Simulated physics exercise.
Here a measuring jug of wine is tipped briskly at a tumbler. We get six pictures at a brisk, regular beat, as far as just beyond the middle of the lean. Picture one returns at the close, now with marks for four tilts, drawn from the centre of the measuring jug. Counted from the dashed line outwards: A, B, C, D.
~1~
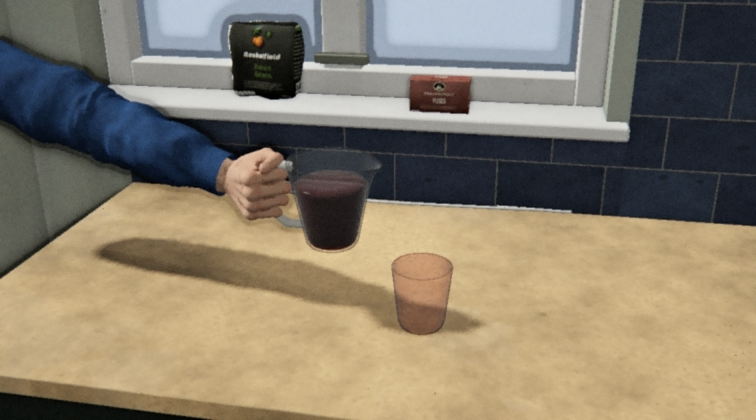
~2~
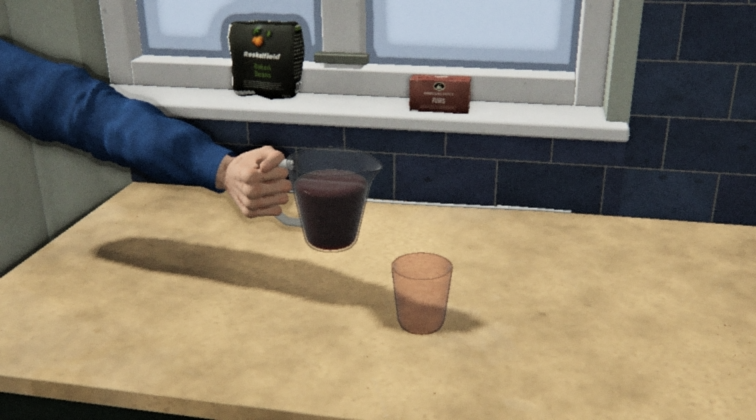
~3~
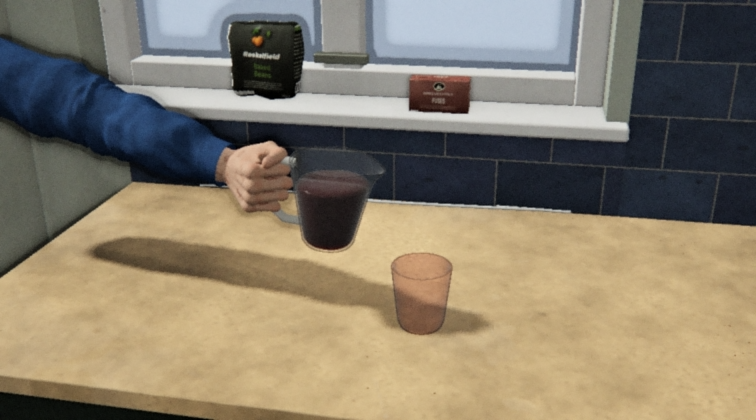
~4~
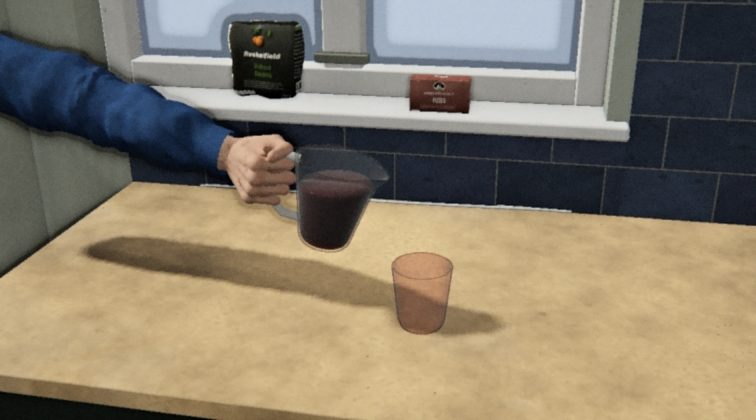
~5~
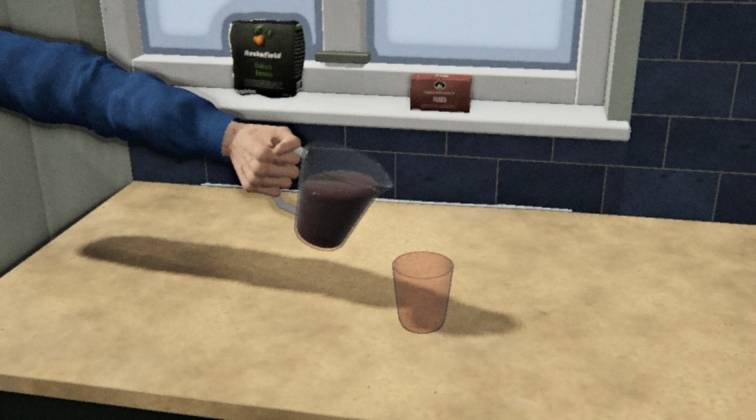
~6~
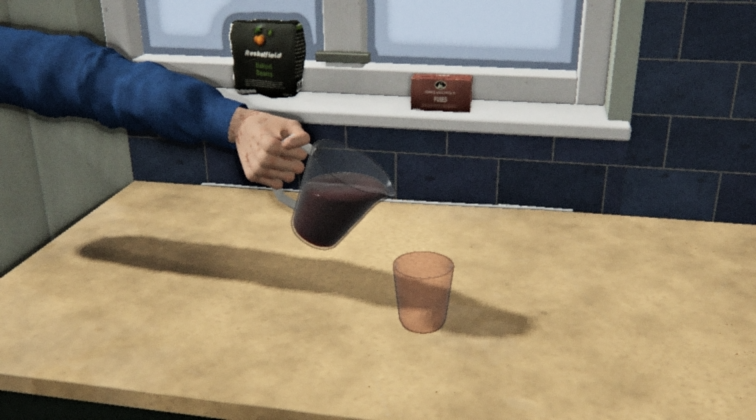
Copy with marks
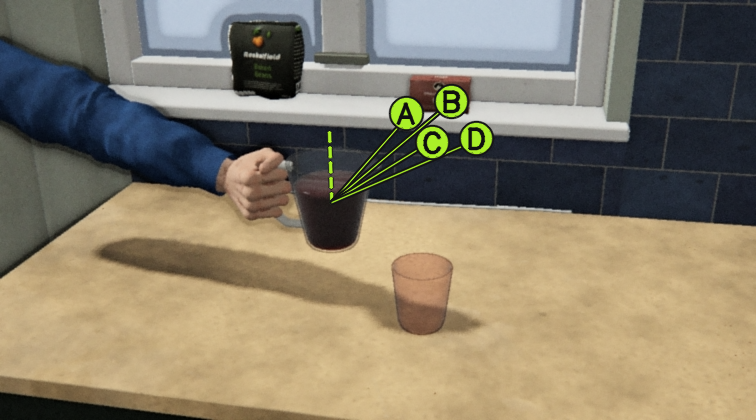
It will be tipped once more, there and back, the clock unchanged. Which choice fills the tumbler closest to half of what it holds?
Go for C.
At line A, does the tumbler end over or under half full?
Under.
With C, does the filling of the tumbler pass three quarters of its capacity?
No, less.
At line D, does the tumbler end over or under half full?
Over half.
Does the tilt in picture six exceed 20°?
Yes, it does.
On the marked copy, A at (397, 128); B at (438, 112); C at (416, 150); D at (461, 146).
With A, the tumbler ends with about 17 % of what it can hold.
With B, the tumbler ends with about 32 % of what it can hold.
With C, the tumbler ends with about 52 % of what it can hold.
With D, the tumbler ends with about 70 % of what it can hold; 3 % of the wine is spilt.
